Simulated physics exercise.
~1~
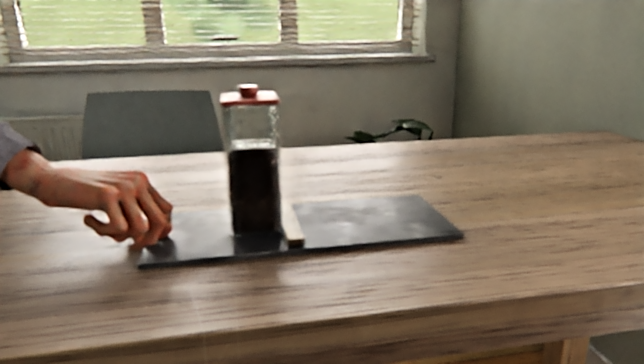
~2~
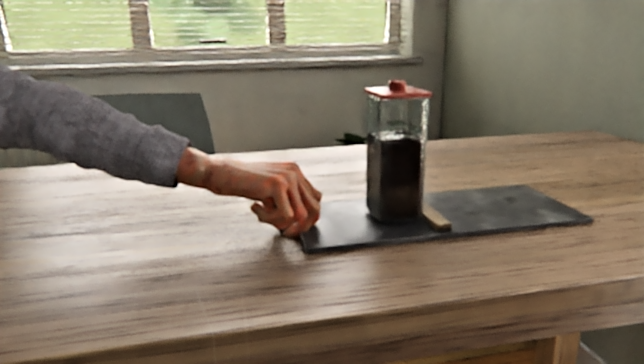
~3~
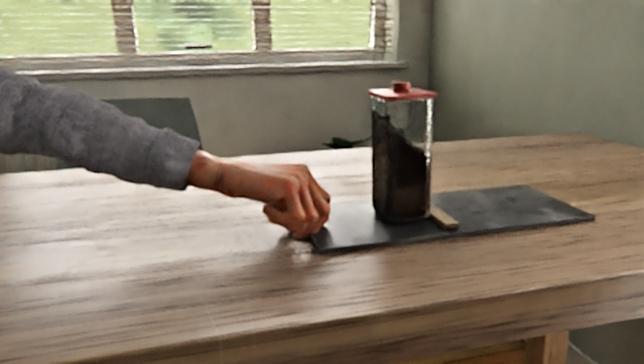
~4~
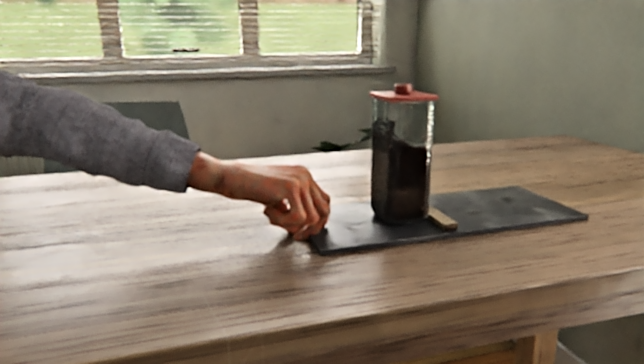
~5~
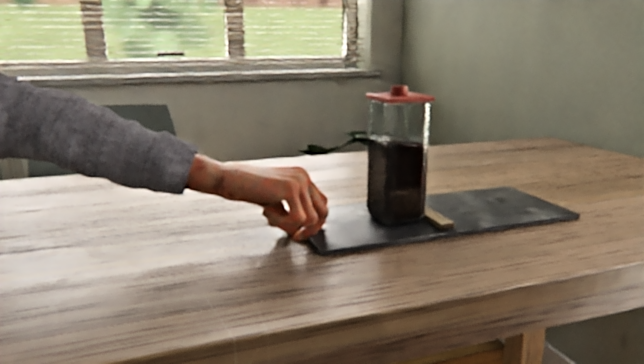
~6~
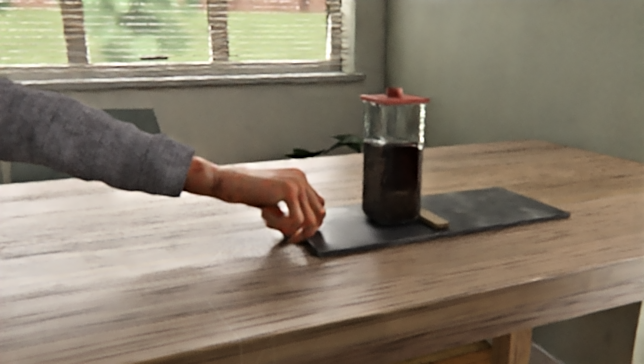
In a room with grey walls and a bright, slatted window, a wooden table is seen from slightly above its front edge, with a dark chair behind it. A clear flask with a red cap, partly filled with dark coffee, stands on a long dark board beside a small pale wooden strip. From the left, a hand in a grey sleeve slides the board to the right, carrying the flask along, then stops. The flask tips slightly and the coffee tilts inside. It settles upright again, still in its place against the strip, while the hand stays at the board's end and the view drifts gently sideways.
